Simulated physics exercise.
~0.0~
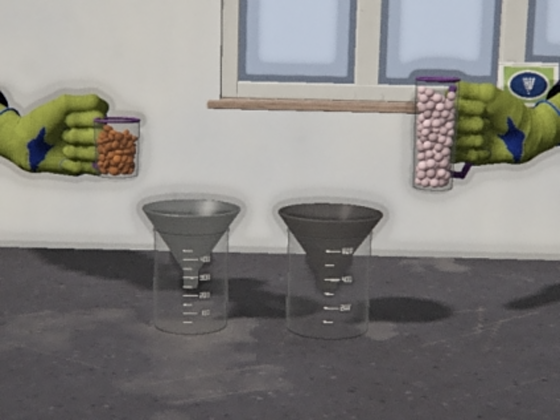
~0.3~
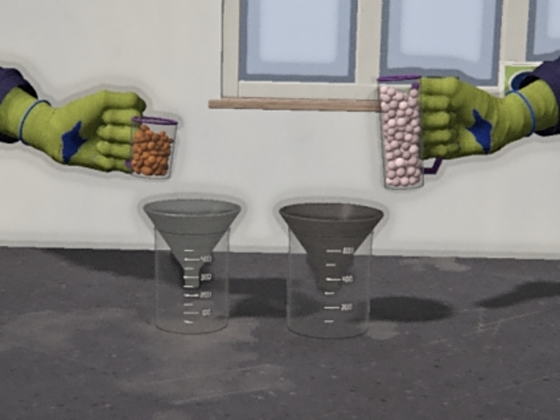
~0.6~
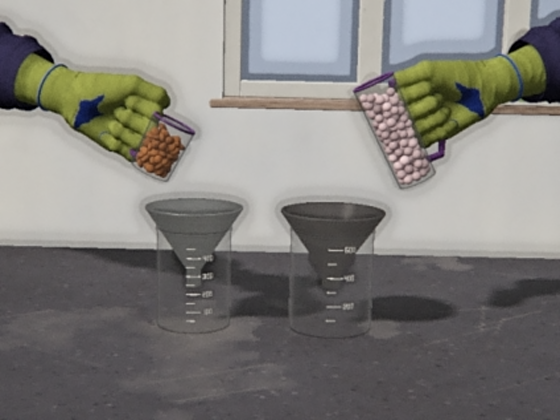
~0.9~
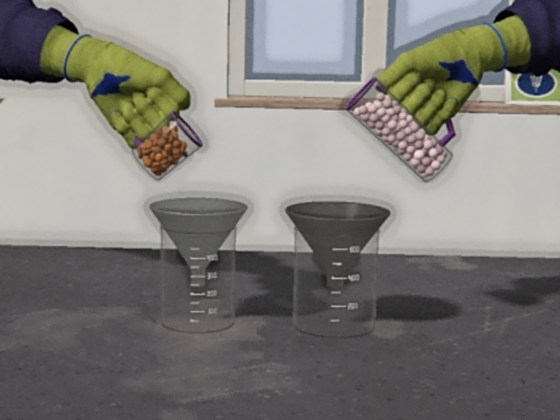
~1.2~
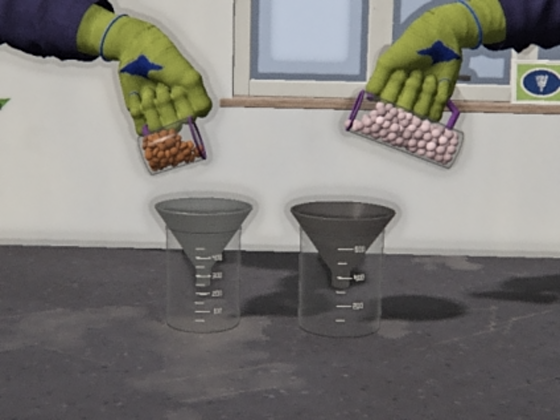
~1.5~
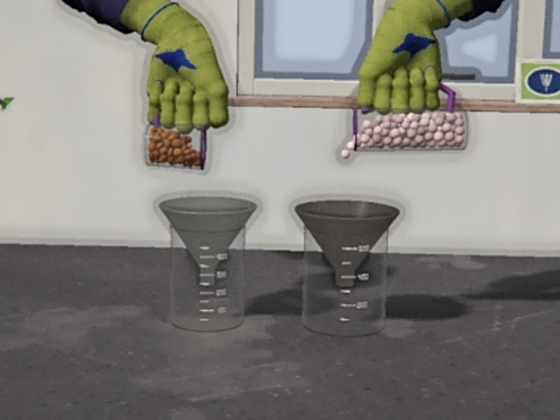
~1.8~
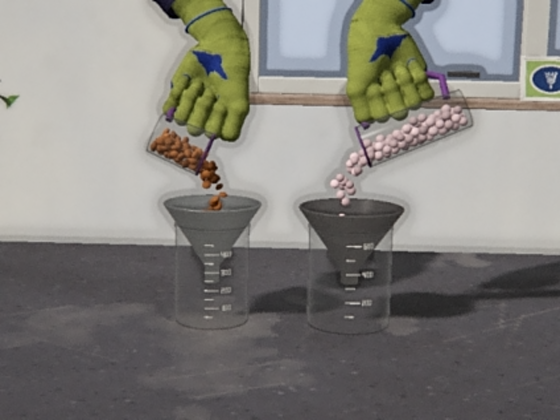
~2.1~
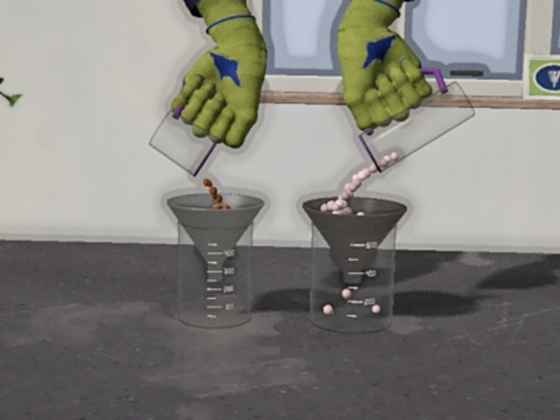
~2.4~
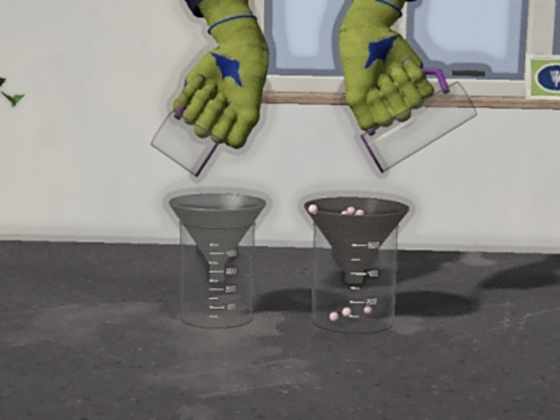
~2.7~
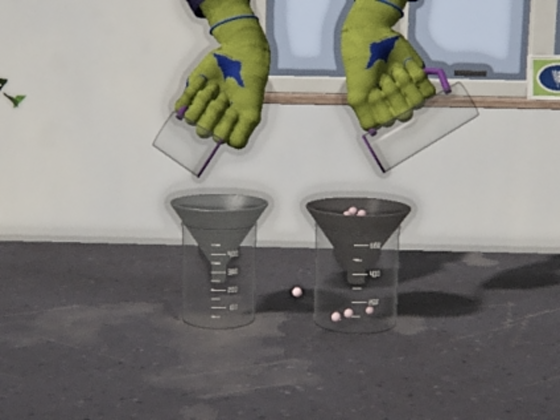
Two green-gloved hands, one holding a small clear cup of brown nuggets and the other a taller cup of pale pink balls, move inward over two grey funnels set in clear jars. The hands tip the cups until they lie on their sides, and the first pieces reach the rims. Both loads then pour down into the funnels as the cups turn over and empty. A few pink balls drop through into the right jar, while no brown pieces come out below. One pink ball ends up between the jars, and both funnels stay jammed beneath the upturned cups.
